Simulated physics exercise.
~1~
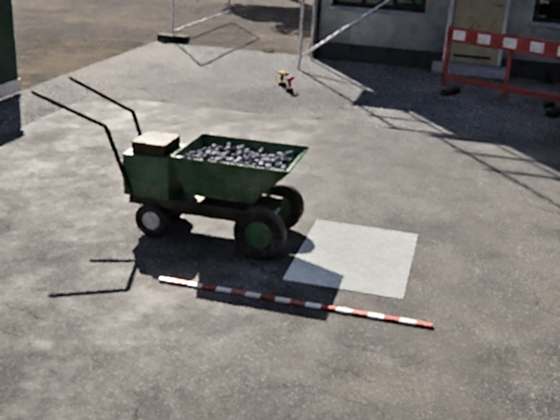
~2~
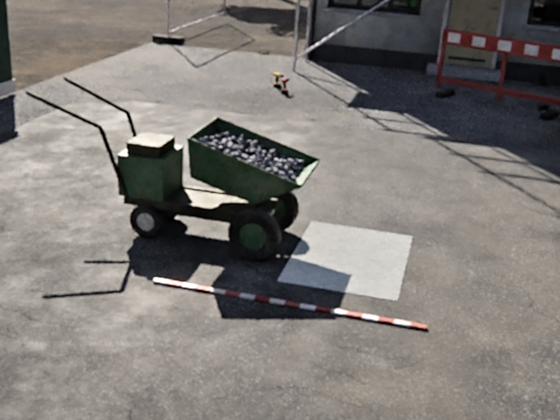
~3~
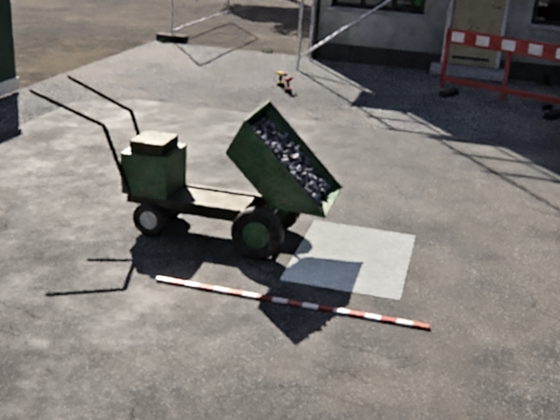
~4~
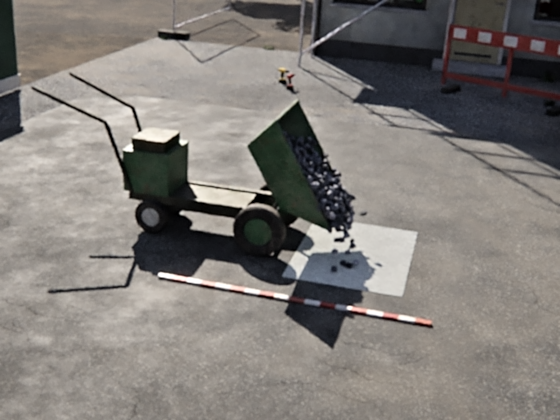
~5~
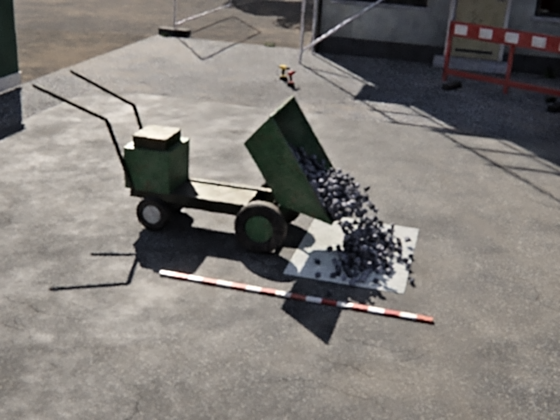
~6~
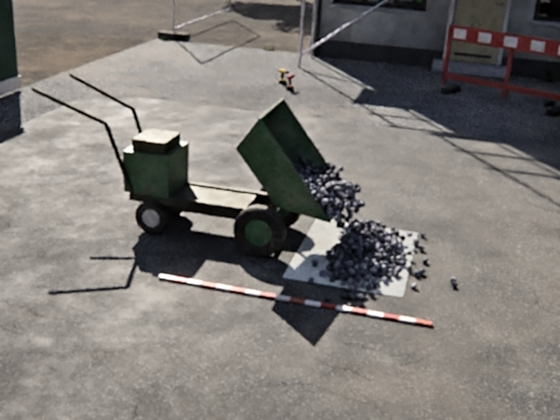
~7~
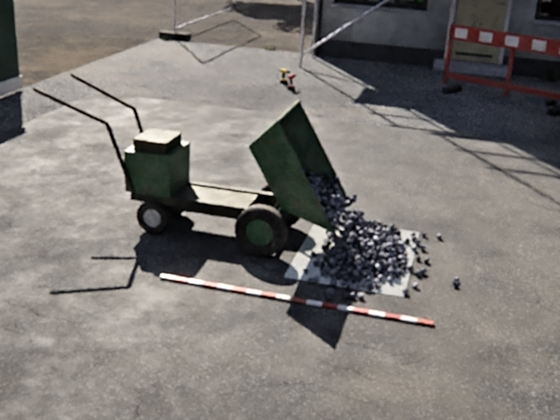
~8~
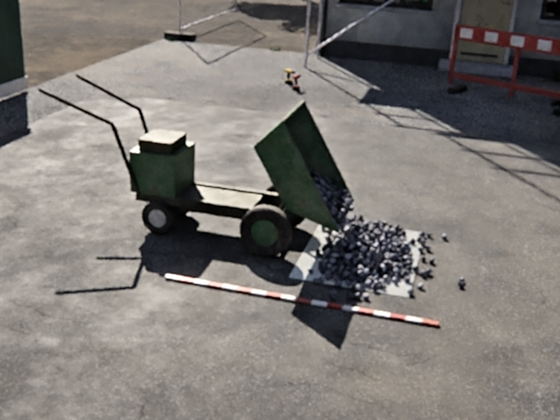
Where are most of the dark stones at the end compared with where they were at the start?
At the start all the stones lie in the green skip of the barrow. By the end most of them are heaped on the ground to the right, mainly on the pale sheet, with some still in the tilted skip.
